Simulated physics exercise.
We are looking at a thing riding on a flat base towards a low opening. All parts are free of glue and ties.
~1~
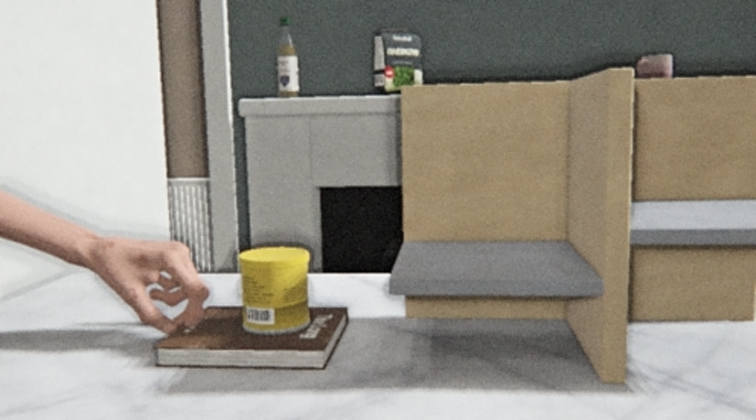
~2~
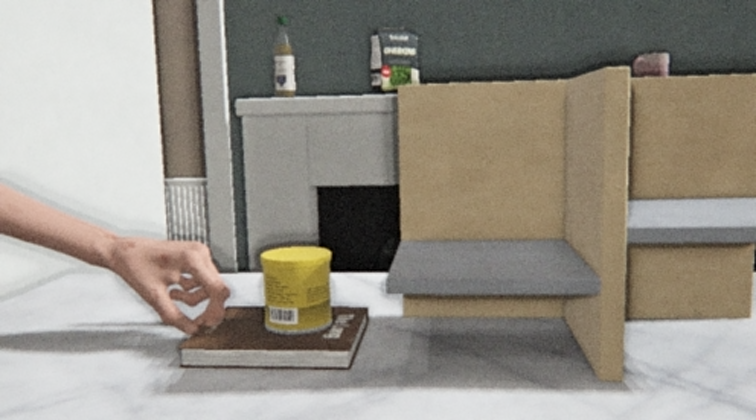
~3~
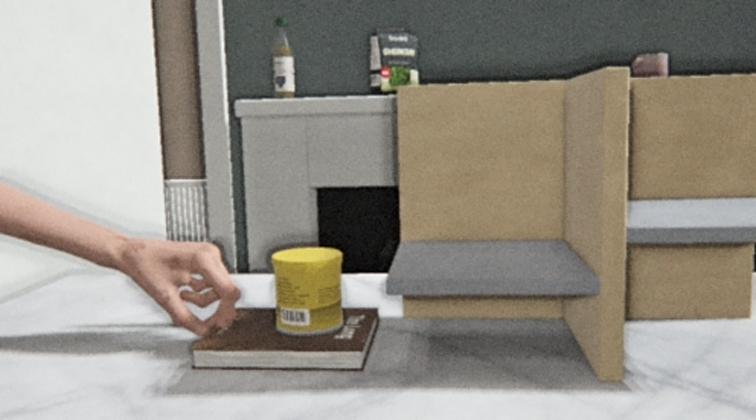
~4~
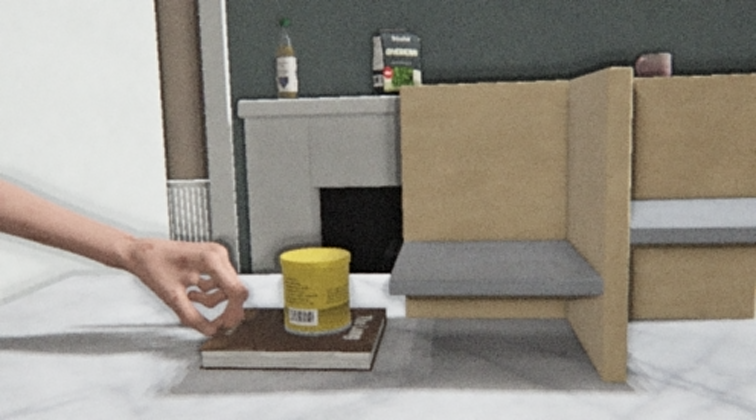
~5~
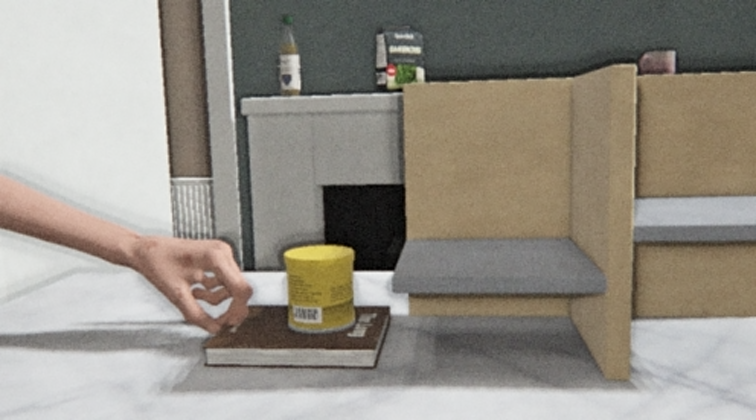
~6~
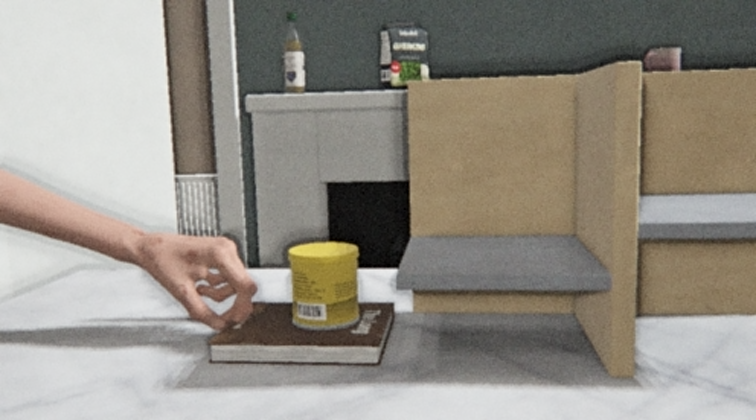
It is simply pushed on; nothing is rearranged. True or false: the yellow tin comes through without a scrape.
False.
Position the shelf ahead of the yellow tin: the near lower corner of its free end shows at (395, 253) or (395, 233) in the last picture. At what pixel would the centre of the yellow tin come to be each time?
Final rest: (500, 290), then (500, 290).
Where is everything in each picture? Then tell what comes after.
Hand sliding it forward; yellow tin (276, 289); shelf (593, 214), in the first frame.
Hand sliding it forward; yellow tin (298, 289); brown book (282, 335), in the second frame.
Hand sliding it forward; yellow tin (309, 290); shelf (590, 213), in the third frame.
Hand sliding it forward; yellow tin (316, 290); brown book (301, 336), in the fourth frame.
Hand sliding it forward; yellow tin (320, 288); shelf (596, 211), in the fifth frame.
Hand sliding it forward; yellow tin (325, 285); brown book (310, 331), in the sixth frame.
Then, 1.84 s past the last view, yellow tin pushed back on its carrier near (371, 285).
Then, 2.30 s past the last view, yellow tin leaning 41° off how it started near (373, 291).
Then, 2.64 s past the last view, yellow tin leaning 68° off how it started near (350, 296).
Finally, the yellow tin is knocked back, near (330, 307).
